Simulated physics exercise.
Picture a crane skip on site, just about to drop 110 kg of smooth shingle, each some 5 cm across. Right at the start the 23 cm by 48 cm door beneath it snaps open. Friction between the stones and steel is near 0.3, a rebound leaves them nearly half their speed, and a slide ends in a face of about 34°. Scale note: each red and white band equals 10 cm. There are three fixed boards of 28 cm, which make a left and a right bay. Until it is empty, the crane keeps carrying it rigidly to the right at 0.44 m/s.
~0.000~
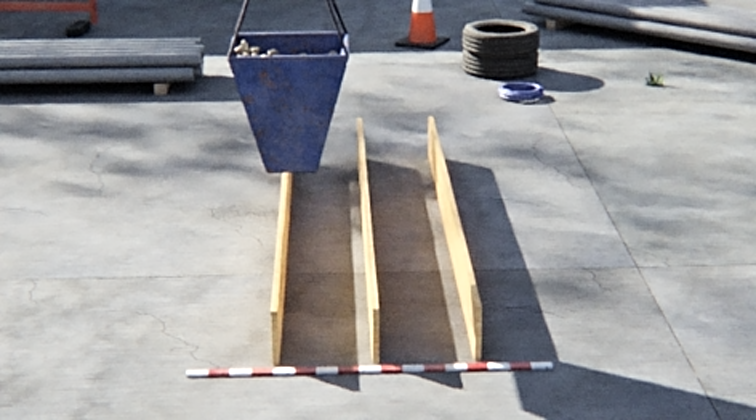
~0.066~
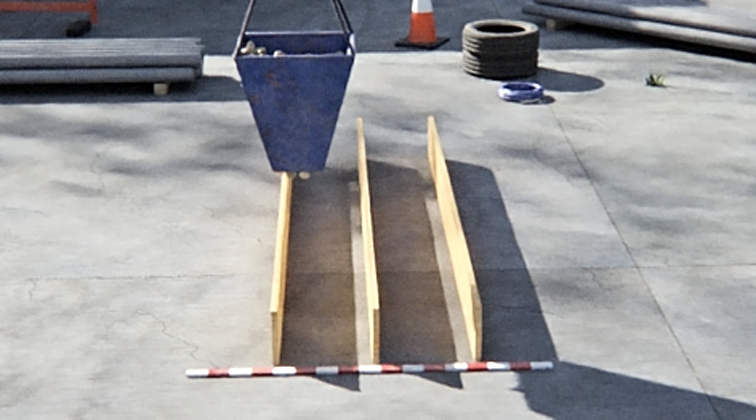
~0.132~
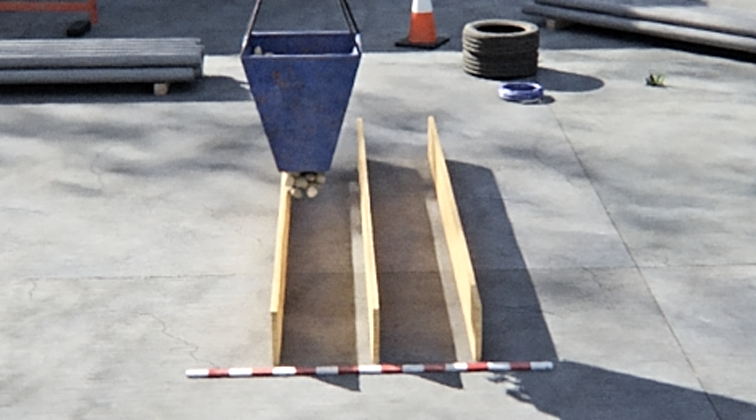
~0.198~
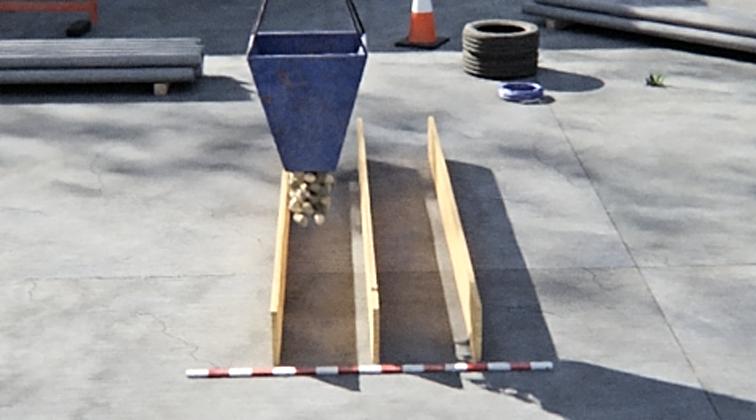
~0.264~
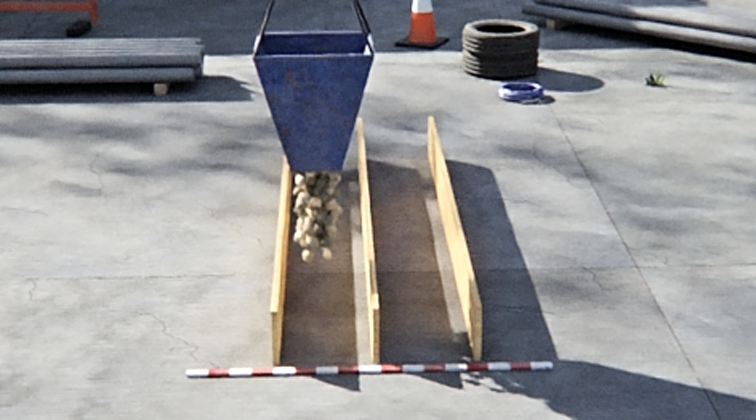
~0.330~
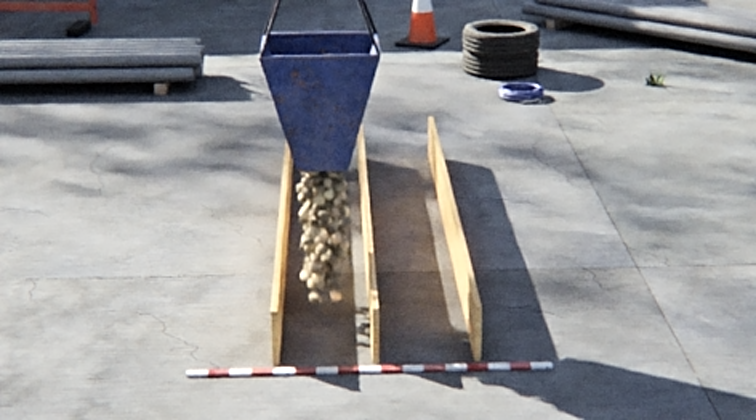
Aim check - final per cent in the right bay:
9 percent.
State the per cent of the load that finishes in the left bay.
About 90 percent.
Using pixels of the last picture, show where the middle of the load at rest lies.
Middle at rest: Roughly (331, 303).
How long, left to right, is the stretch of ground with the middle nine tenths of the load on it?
It covers roughly 80 centimetres from left to right.
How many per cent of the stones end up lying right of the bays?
0 in a hundred.
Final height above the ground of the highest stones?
24 cm.
After 0.7 s, 0 % in the crane skip, 97 % falling or lying in the left bay, 3 % falling or lying in the right bay; the stones farthest right are at (391, 262).
After 1.1 s, 0 % in the crane skip, 91 % falling or lying in the left bay, 9 % falling or lying in the right bay; the stones farthest right are at (461, 299).
After 1.7 s, 0 % in the crane skip, 91 % falling or lying in the left bay, 9 % falling or lying in the right bay; the stones farthest right are at (474, 303).
After 2.6 s, 0 % in the crane skip, 91 % falling or lying in the left bay, 9 % falling or lying in the right bay; the stones farthest right are at (475, 303).
After 4.5 s, 0 % in the crane skip, 91 % in the left bay, 9 % in the right bay; the stones farthest right are at (475, 303).
